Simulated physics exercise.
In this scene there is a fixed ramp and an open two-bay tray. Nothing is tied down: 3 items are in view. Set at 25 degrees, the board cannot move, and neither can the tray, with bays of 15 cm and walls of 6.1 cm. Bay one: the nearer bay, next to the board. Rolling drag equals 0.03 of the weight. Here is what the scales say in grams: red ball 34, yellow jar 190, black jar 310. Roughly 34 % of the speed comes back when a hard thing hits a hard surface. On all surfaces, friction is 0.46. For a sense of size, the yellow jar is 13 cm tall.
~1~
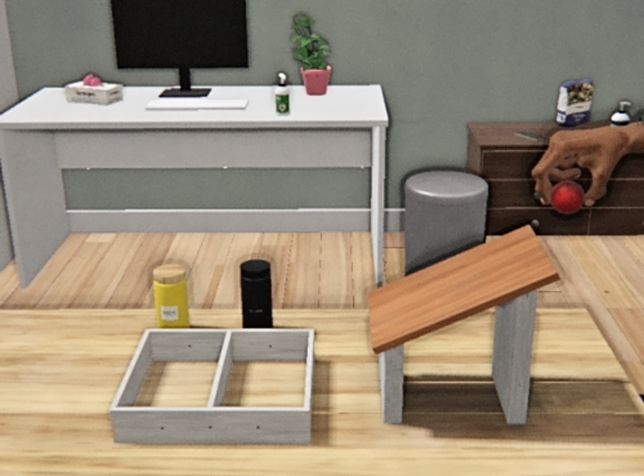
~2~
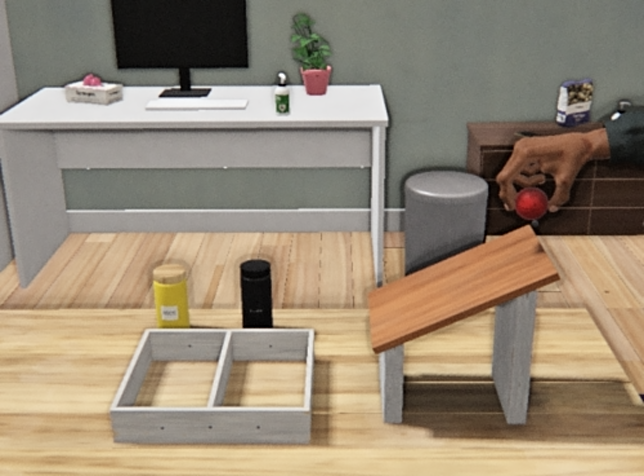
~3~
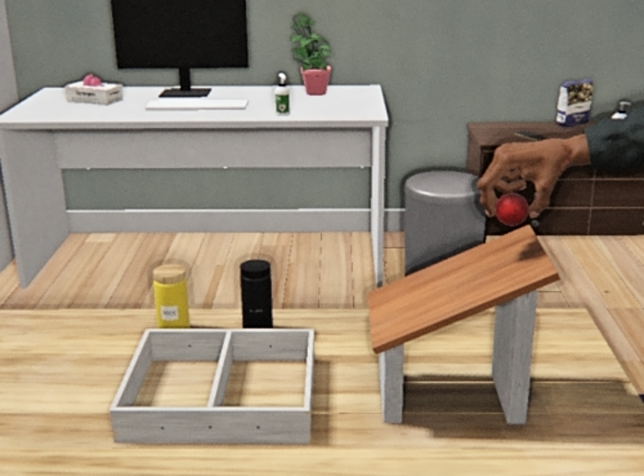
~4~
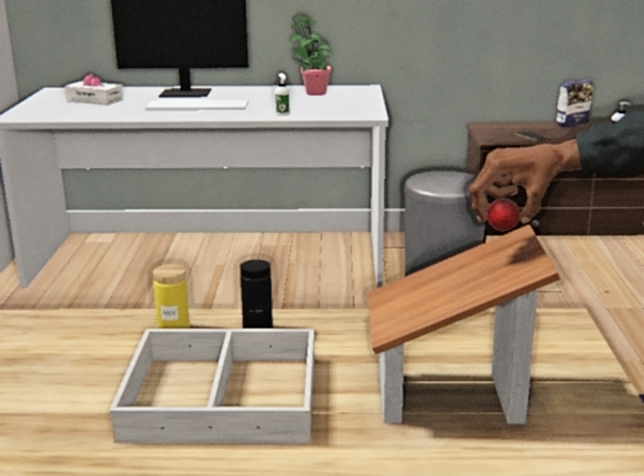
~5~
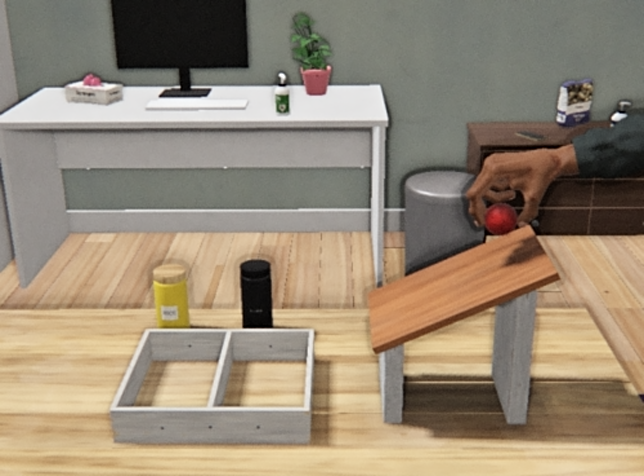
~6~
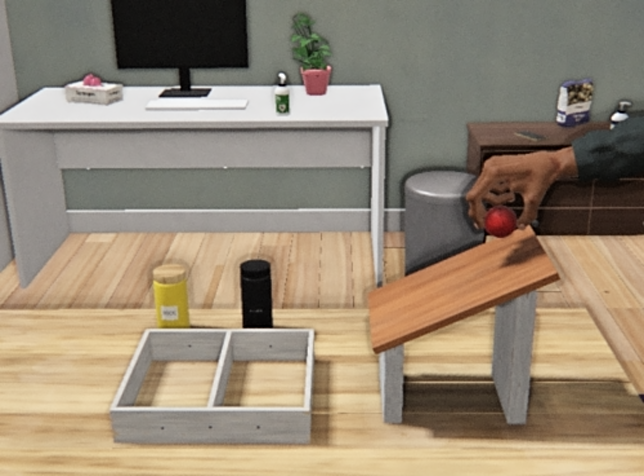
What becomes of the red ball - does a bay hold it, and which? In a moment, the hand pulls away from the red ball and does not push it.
Caught by the board-side cell.
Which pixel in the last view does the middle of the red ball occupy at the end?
Roughly at pixel (243, 384).
Then, 0.40 s on from there, red ball near (431, 277).
Then, 0.60 s on from there, red ball near (310, 345).
Then, 0.90 s on from there, it is in the nearer bay; red ball near (290, 384).
In the end, it is in the nearer bay; the bystanders under 4 cm from the start. At the end, from the last picture's camera, red ball near (243, 385).
